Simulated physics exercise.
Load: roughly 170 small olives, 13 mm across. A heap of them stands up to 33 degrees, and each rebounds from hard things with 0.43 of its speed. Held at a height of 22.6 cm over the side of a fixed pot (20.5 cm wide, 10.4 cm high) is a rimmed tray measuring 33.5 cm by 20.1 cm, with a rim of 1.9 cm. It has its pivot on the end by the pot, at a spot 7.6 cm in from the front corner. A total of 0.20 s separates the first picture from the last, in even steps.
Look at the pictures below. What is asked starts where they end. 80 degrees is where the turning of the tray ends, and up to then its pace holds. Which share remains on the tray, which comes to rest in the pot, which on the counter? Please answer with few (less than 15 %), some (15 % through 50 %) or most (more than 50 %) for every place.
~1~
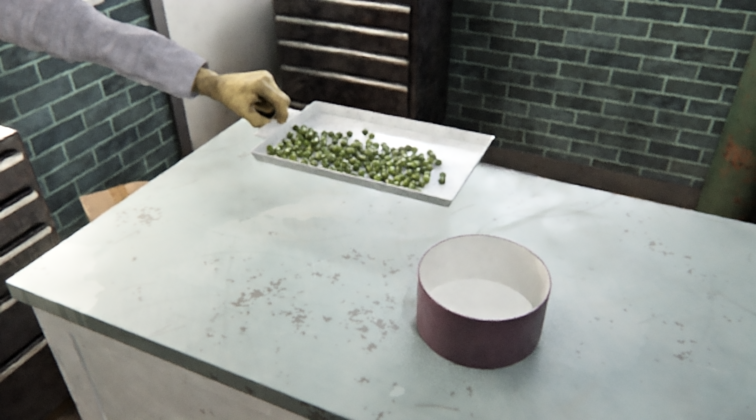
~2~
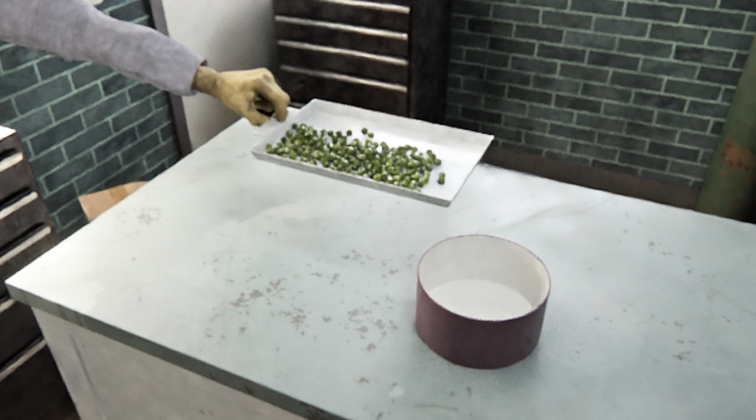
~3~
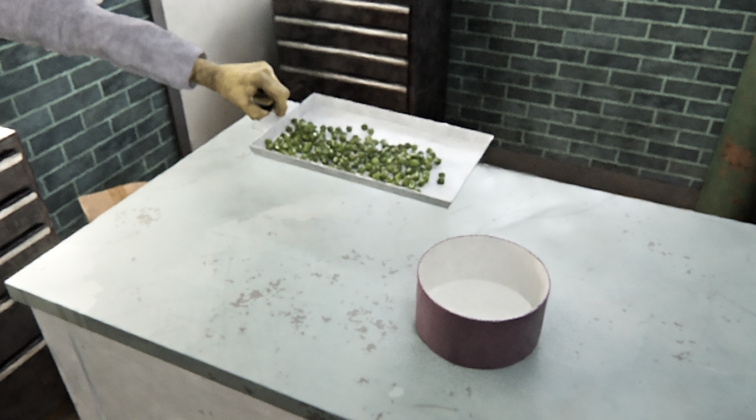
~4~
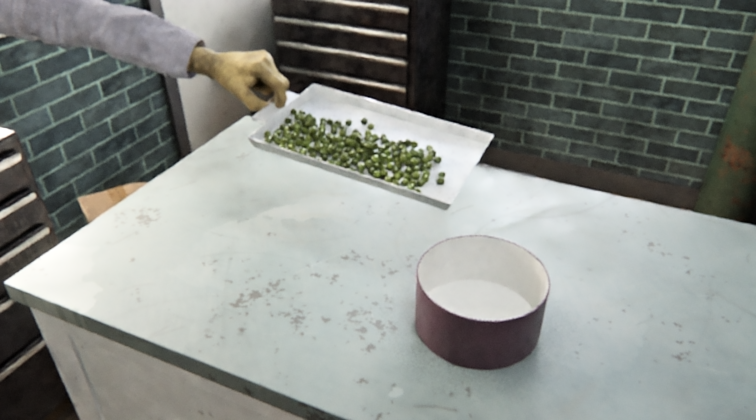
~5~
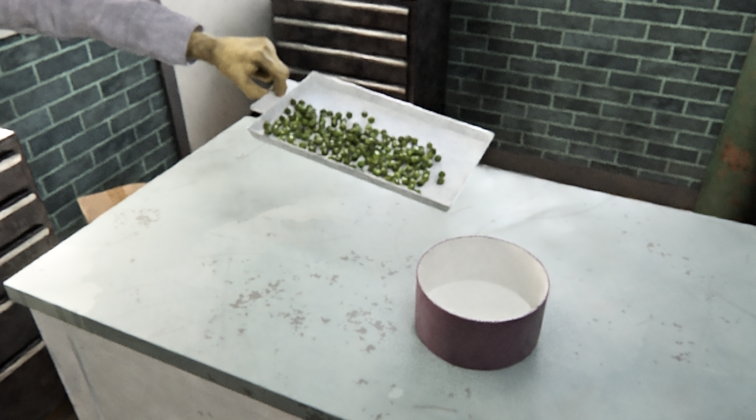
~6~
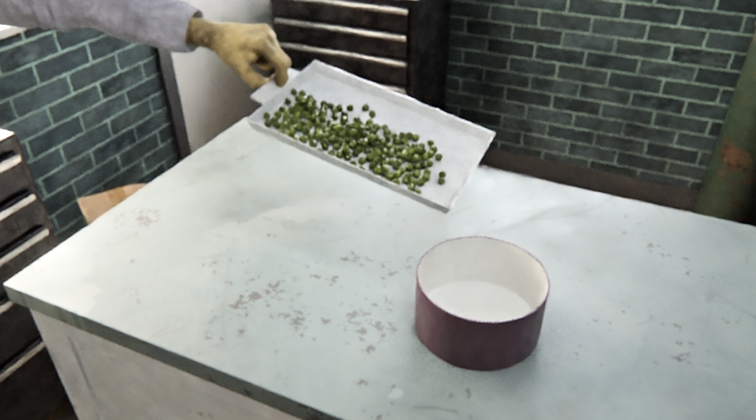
Tray: Few, pot: Most, counter: Few.
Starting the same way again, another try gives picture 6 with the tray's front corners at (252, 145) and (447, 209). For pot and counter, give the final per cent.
Final per cent - pot 35, counter 65.
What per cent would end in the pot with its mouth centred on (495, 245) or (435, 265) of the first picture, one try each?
I'd say some 35 per cent for the first and some 85 per cent for the second.
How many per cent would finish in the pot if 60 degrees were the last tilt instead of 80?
Roughly 55 %.
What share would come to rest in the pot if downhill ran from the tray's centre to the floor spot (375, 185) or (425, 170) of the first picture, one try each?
First try: About 40 percent; second try: About 80 percent.
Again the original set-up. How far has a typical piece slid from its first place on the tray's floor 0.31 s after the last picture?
6 cm.
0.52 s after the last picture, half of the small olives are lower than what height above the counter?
The halfway mark is near 26 cm.
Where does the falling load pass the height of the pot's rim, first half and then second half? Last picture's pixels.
(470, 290) or so first, later (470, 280).
Then, 0.31 s after the last picture, tilt 47 degrees; the tray holds 100 %, the pot 0 %.
Then, 0.52 s after the last picture, tilt 68 degrees; the tray holds 90 %, the pot 0 %.
Then, 0.84 s after the last picture, tilt 80 degrees; the tray holds 20 %, the pot 65 %.
In the end, tray 0 %, pot 95 %, counter 0 %.
